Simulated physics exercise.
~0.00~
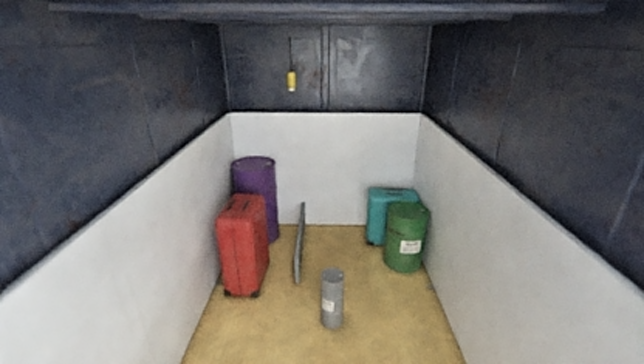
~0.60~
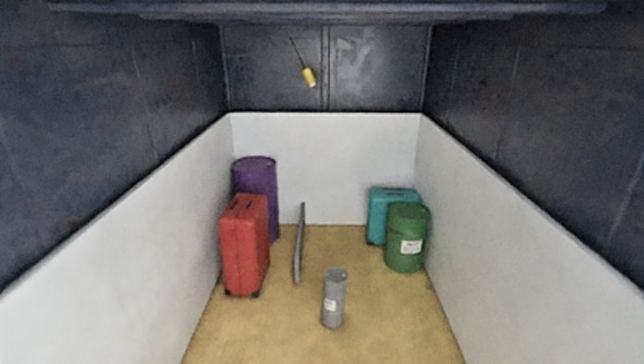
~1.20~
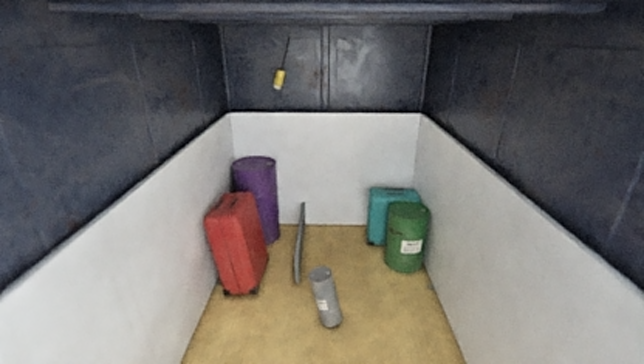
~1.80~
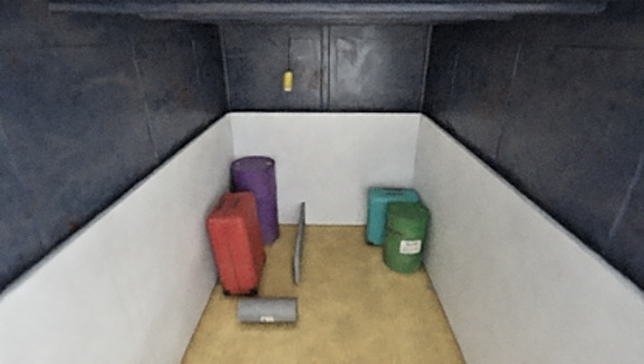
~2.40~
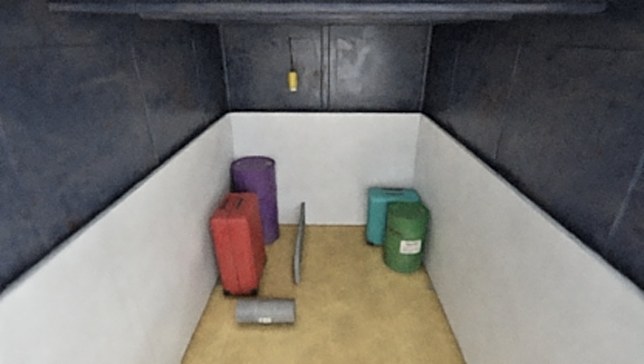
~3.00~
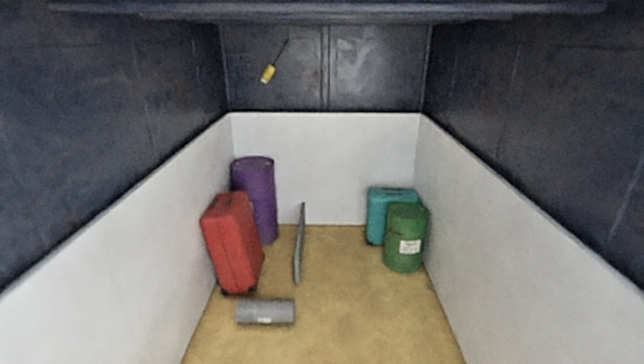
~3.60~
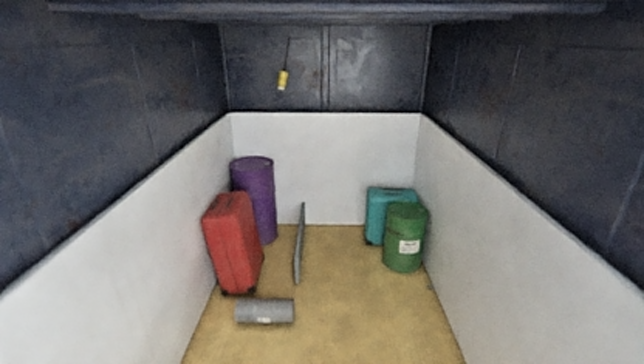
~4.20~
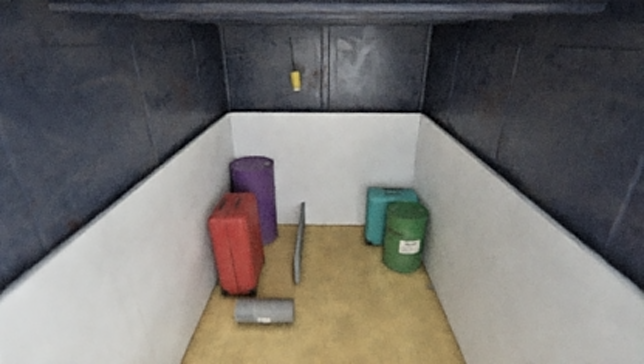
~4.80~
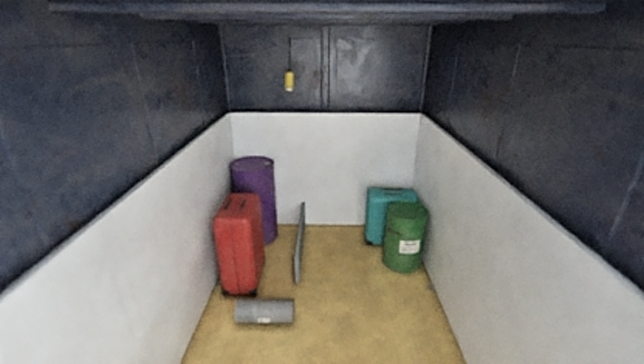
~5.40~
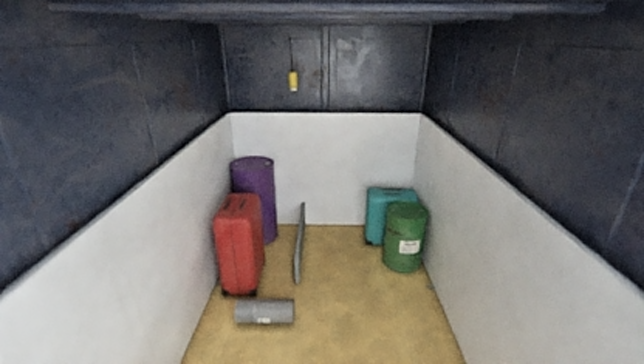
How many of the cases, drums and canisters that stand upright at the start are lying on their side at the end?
Only one of them ends on its side, the grey canister. The two cases and the two drums are still standing.
A grey canister stands on the tan floor of a van's load bay, seen from the rear towards the bulkhead, where a small yellow lamp hangs. A red case and a purple drum stand on the left, a turquoise case and a green drum on the right, with a low grey board between them. The lamp swings right, then left, and the canister and red case lean left. The canister topples and ends up further left, while the case settles upright. Later the lamp swings left again and the case tips slightly, then rights itself. Finally the canister lies still on its side, the others standing.
